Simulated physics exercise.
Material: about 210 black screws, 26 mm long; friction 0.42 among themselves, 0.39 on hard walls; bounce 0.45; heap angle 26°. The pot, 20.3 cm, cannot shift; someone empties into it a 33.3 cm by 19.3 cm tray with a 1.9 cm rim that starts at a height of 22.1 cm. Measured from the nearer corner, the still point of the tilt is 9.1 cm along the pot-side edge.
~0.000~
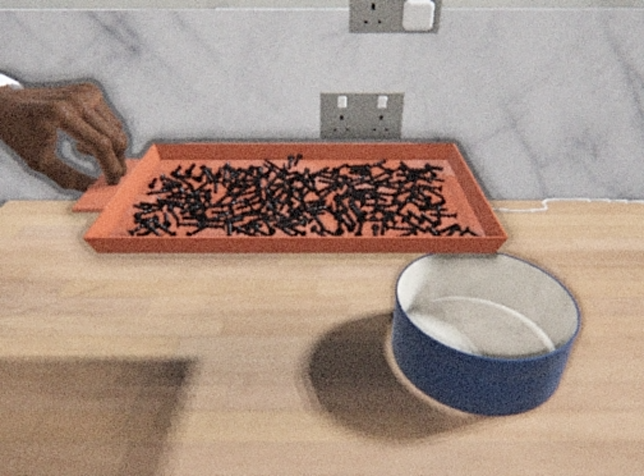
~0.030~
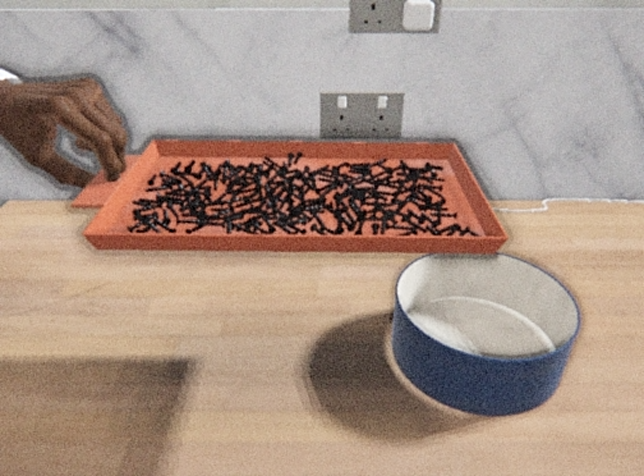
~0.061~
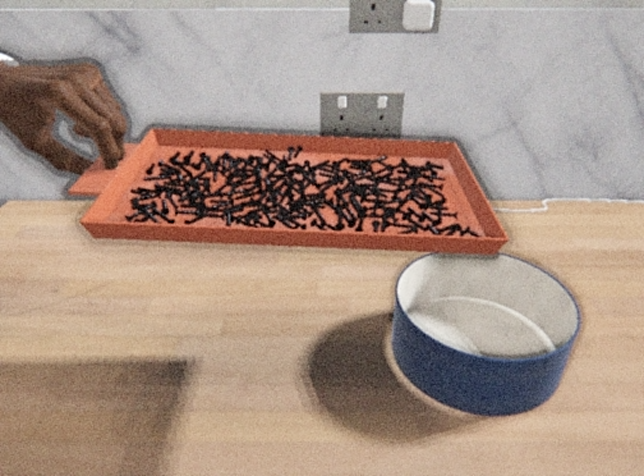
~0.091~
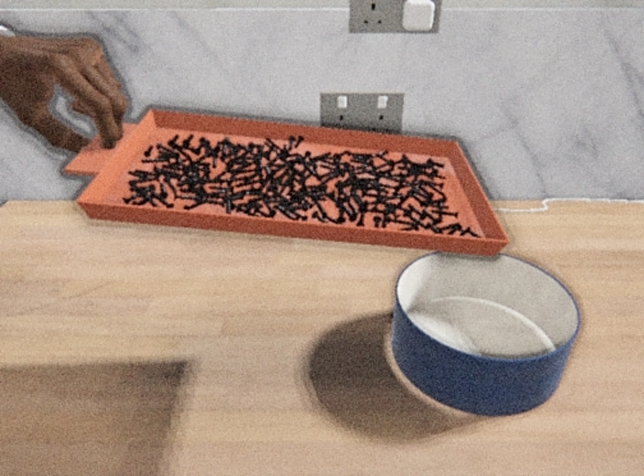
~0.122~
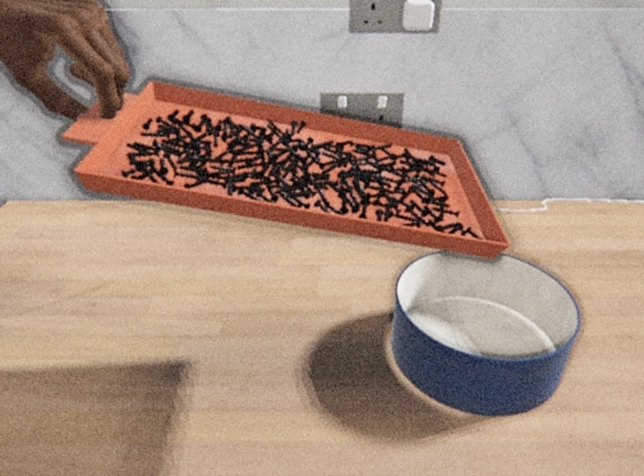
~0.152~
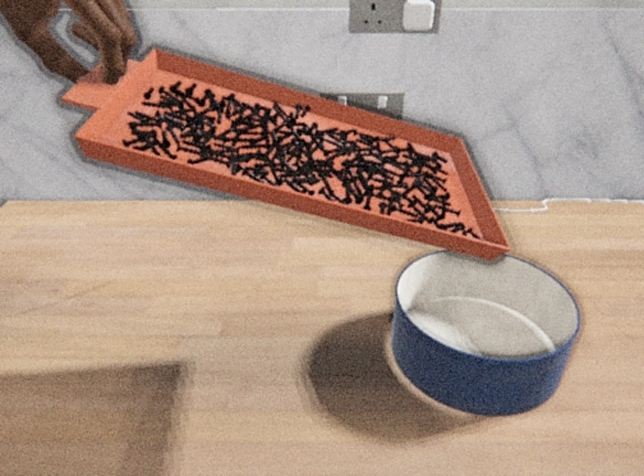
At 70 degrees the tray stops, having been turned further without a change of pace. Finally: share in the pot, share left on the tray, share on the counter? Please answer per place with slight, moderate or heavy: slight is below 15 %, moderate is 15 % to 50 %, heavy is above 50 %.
Per place: Pot moderate, tray slight, counter heavy.
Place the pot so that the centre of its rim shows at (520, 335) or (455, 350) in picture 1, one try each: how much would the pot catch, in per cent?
About 80 percent the first time and about 35 percent the second.
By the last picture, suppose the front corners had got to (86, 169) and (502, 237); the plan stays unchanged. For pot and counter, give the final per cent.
Pot: 65, counter: 30.
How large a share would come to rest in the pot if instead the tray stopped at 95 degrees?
Roughly 40 percent.
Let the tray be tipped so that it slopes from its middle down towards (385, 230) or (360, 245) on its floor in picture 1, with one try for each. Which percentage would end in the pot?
Approximately 10 percent, then 0 percent.
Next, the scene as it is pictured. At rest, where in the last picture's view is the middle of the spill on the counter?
Centre of spill: Around pixel (604, 466).
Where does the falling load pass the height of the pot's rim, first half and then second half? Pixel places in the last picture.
The first half passes near (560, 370) and the second half near (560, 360).
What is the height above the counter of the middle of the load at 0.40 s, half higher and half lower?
About 32 centimetres.
After 0.30 s, tilt 46 degrees; the tray holds 100 %, the pot 0 %.
After 0.40 s, tilt 64 degrees; the tray holds 100 %, the pot 0 %.
Then, at 0.64 s, tilt 70 degrees; the tray holds 10 %, the pot 20 %.
At rest (2.3 s), pot 30 %, tray 5 %, counter 60 %.
